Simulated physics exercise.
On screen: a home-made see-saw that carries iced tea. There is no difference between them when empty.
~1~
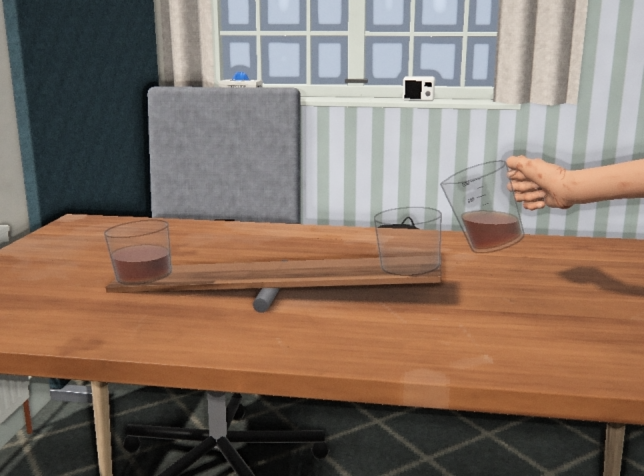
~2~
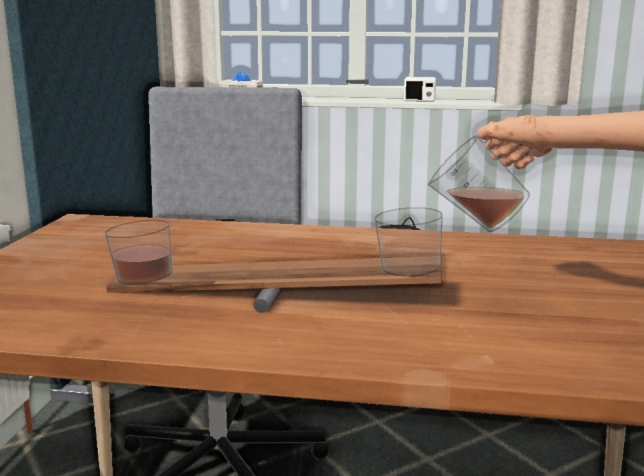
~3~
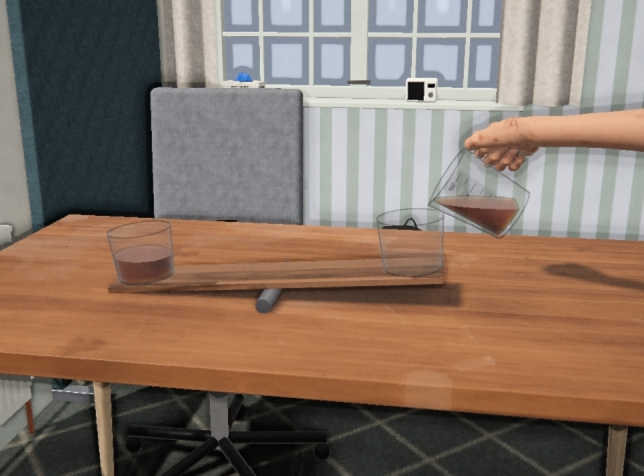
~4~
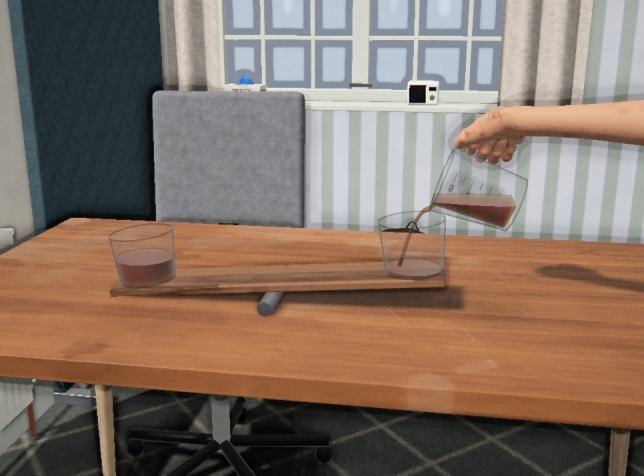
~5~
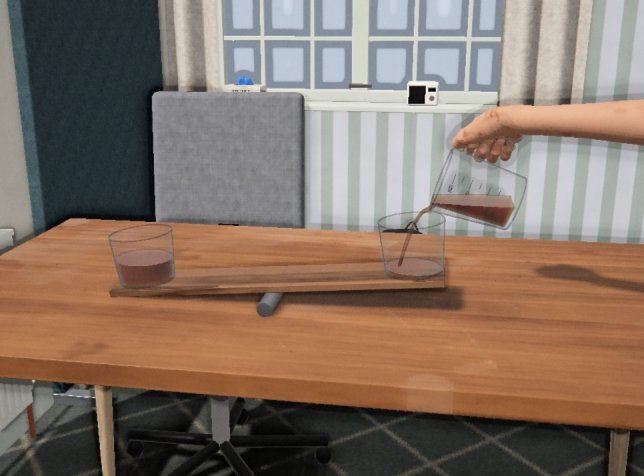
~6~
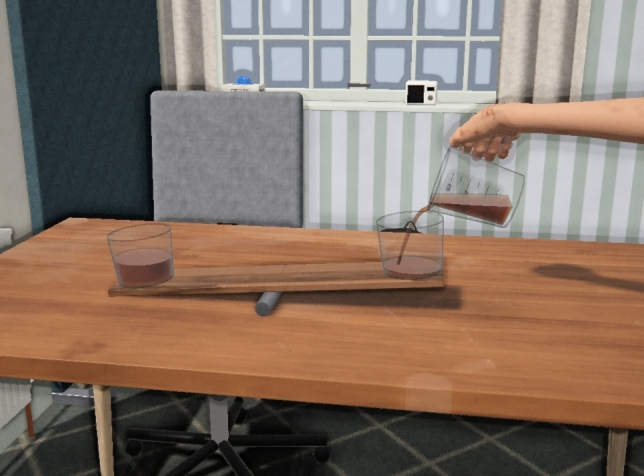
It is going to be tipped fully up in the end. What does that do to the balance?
It changes nothing.
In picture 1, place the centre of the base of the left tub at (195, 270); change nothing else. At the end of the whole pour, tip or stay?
Tilts over.
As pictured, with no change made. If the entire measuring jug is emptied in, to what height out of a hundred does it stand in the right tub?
About 35 per cent of its height.
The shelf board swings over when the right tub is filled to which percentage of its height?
It sits at close to 45 in a hundred.
A moment on, the right tub is about a quarter full; the shelf board leans as before.
Further on, the right tub is about a third full; the shelf board leans as before.
When it is over, the right tub is about a third full; the shelf board leans as before.
